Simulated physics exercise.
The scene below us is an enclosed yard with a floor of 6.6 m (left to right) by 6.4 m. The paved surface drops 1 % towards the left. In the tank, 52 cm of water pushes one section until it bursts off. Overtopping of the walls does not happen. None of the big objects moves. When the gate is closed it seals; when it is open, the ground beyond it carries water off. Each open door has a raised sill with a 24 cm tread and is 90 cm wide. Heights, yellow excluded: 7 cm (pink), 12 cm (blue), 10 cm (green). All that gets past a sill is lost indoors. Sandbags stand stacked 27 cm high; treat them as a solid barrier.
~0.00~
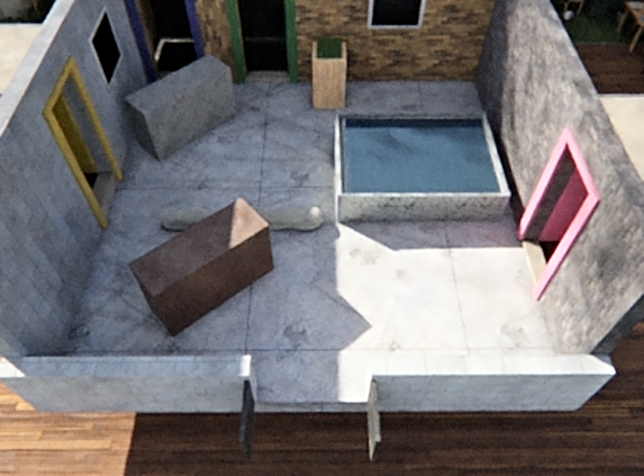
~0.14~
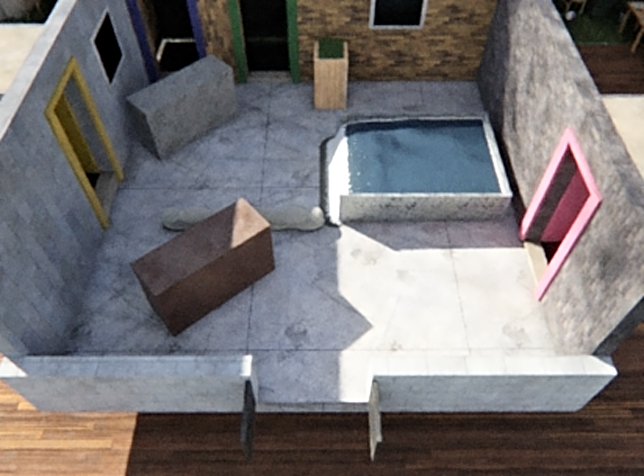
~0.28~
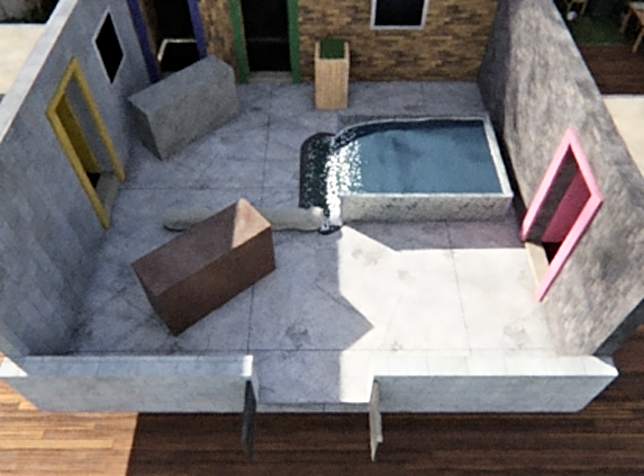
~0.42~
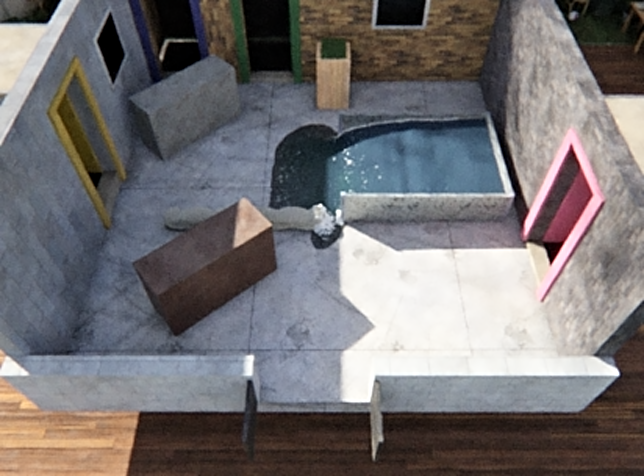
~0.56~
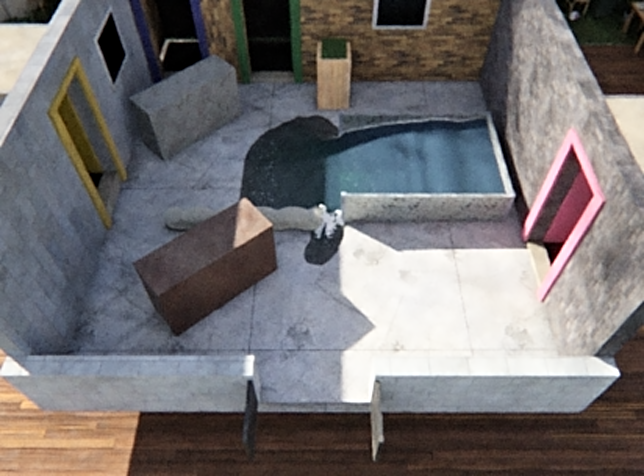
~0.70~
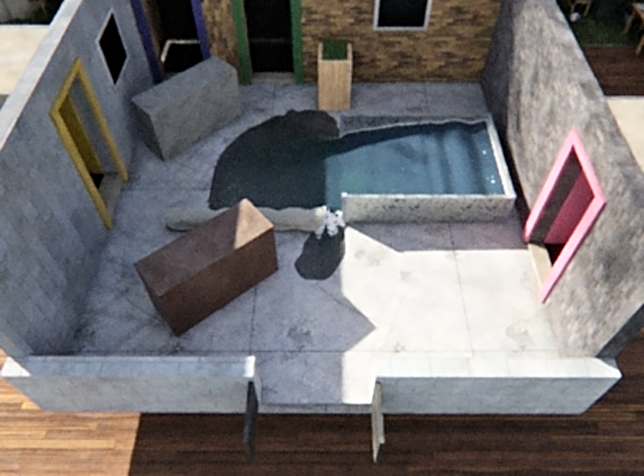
The clip opens on a walled, paved yard with a full tank of water beside a pink doorway, still at first. The tank's left side opens, and water pours out onto the paving. A dark sheet spreads leftward behind the sandbags, while a smaller patch pushes forward past their right end.
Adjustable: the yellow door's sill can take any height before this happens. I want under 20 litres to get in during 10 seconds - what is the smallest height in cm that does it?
You would need about 31 cm.
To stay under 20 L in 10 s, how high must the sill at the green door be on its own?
For green: Close to 10.5 cm.
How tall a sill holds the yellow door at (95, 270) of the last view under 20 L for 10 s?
8.5 cm.
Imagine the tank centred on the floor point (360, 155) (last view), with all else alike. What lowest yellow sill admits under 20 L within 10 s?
I'd put it at close to 32 cm.
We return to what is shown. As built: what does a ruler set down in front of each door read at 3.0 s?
In cm: Yellow 35, pink 0, blue 11, green 9.
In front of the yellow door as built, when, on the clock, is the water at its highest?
2.6 s.
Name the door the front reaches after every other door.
Coming last is the pink one.
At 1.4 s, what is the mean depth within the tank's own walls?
Around 32 cm deep on average.
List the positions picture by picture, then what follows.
The first picture shows still water, 52 cm deep, in the tank at (416, 155); the yellow door at (91, 158) is dry.
In the second picture, the gap is at (341, 171), the front 0.2 m out at (327, 219); the back of the tank holds 52 cm.
In the third picture, the gap is at (342, 172), the front 0.6 m out at (305, 214); the back of the tank holds 52 cm.
In the fourth picture, water pours out at (343, 172) and has run 1.1 m, to (277, 214); about 9 cm deep outside, 52 cm at the back.
In the fifth picture, water pours out at (343, 173) and has run 1.6 m, to a hidden place; about 7 cm deep outside, 52 cm at the back.
In the sixth picture, the front is at (215, 199), 2.2 m from the gap at (344, 174); 4.7 m2 of floor is wet, 48 cm left at the back; the yellow door at (97, 158), 3.8 m from the gap, is still 1.6 m from the nearest water.
After 1.4 s water covers 30 % of the floor, deepest (25 cm) near (121, 192); 21 cm at the yellow door, 0 litres in over its 26 cm sill.
After 3.0 s water covers 45 % of the floor, deepest (38 cm) near (121, 192); 35 cm at the yellow door, 32 litres in over its 26 cm sill.
After 10.0 s water covers 95 % of the floor, deepest (13 cm) near (155, 87); 10 cm at the yellow door, 59 litres in over its 26 cm sill.
At the yellow door as built, the water arrived by 1.2 s and peaked near 36 cm at 2.6 s.
Run again over the same 10 s with other heights there, 54 litres in over 26.5 cm, 5 litres over 35.5 cm. The limit of 20 litres is kept from about 31 cm up.
